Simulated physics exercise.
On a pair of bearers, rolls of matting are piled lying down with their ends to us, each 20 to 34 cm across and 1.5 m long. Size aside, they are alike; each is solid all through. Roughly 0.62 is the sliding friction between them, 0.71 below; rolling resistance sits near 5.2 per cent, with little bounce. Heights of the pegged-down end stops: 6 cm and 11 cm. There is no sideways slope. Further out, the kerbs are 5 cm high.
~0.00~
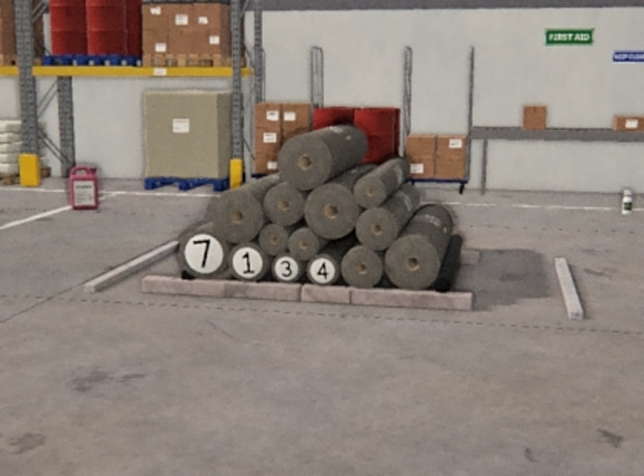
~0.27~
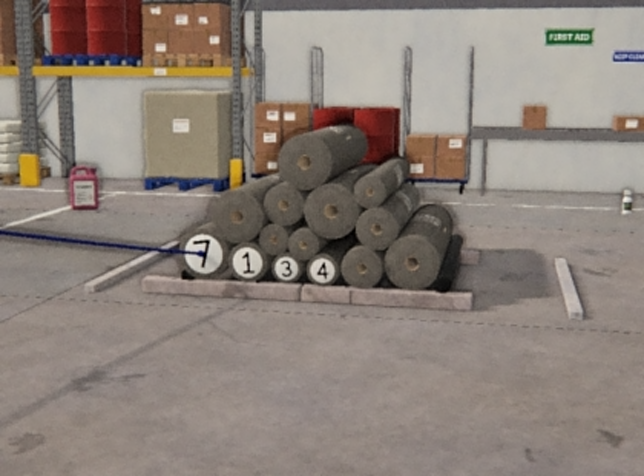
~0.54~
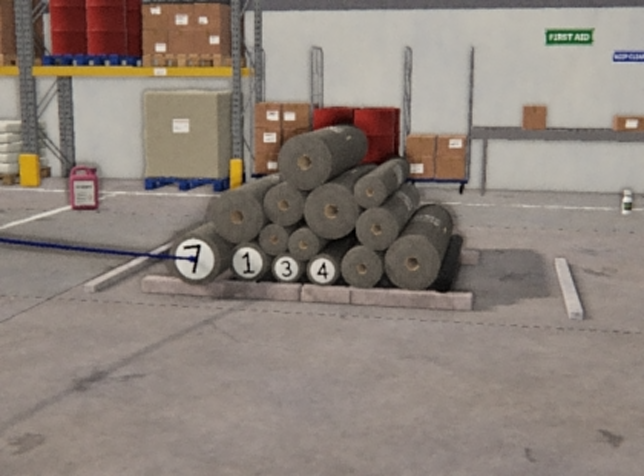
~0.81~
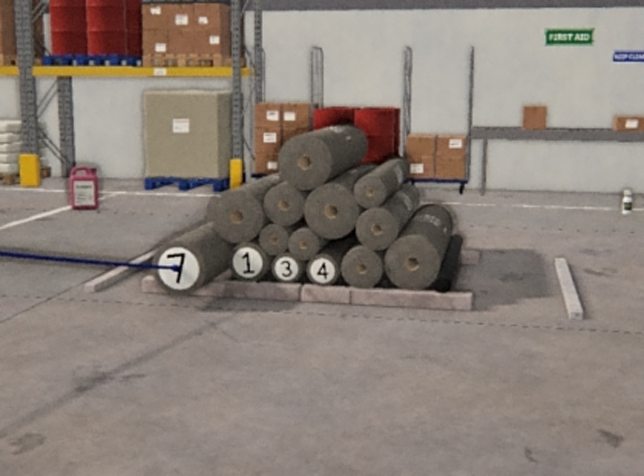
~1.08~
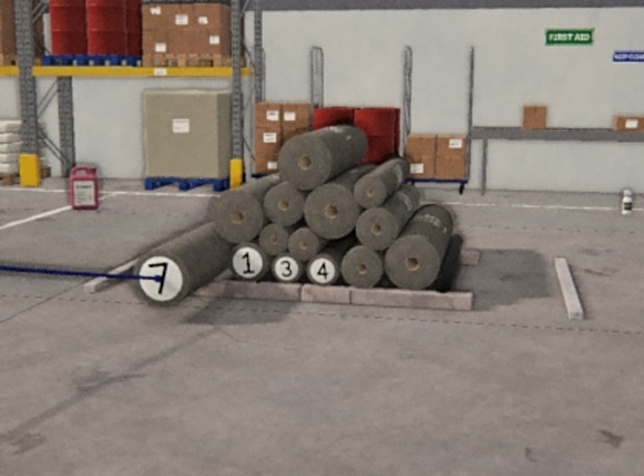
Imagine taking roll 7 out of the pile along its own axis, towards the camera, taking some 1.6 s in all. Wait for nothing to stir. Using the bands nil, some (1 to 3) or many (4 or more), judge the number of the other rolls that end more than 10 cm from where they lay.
Many.
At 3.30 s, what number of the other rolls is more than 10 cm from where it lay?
Count then: 8.
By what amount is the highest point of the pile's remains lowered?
About 25 cm.
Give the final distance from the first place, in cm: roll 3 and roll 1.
Roll 3 ends 15 cm away, and roll 1 ends 30 cm away.
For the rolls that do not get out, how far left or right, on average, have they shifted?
Mean shift: Near 15 cm, leftward.
After 1.95 s, 0 now displaced over 10 cm; the one last seen at (237, 217) 2.4 cm left.
After 2.23 s, 1 now displaced over 10 cm; the one last seen at (237, 217) 20 cm left and 7 cm down.
After 2.64 s, 9 now displaced over 10 cm; the one last seen at (237, 217) 55 cm left and 25 cm down.
After 3.30 s, 8 now displaced over 10 cm; the one last seen at (237, 217) 84 cm left and 34 cm down.
In the end, by 3.9 s, 8 moved over 10 cm; not one over the kerbs; the one last seen at (237, 217) 82 cm left and 35 cm down; top of the pile 79 cm high, from 1.0 m.
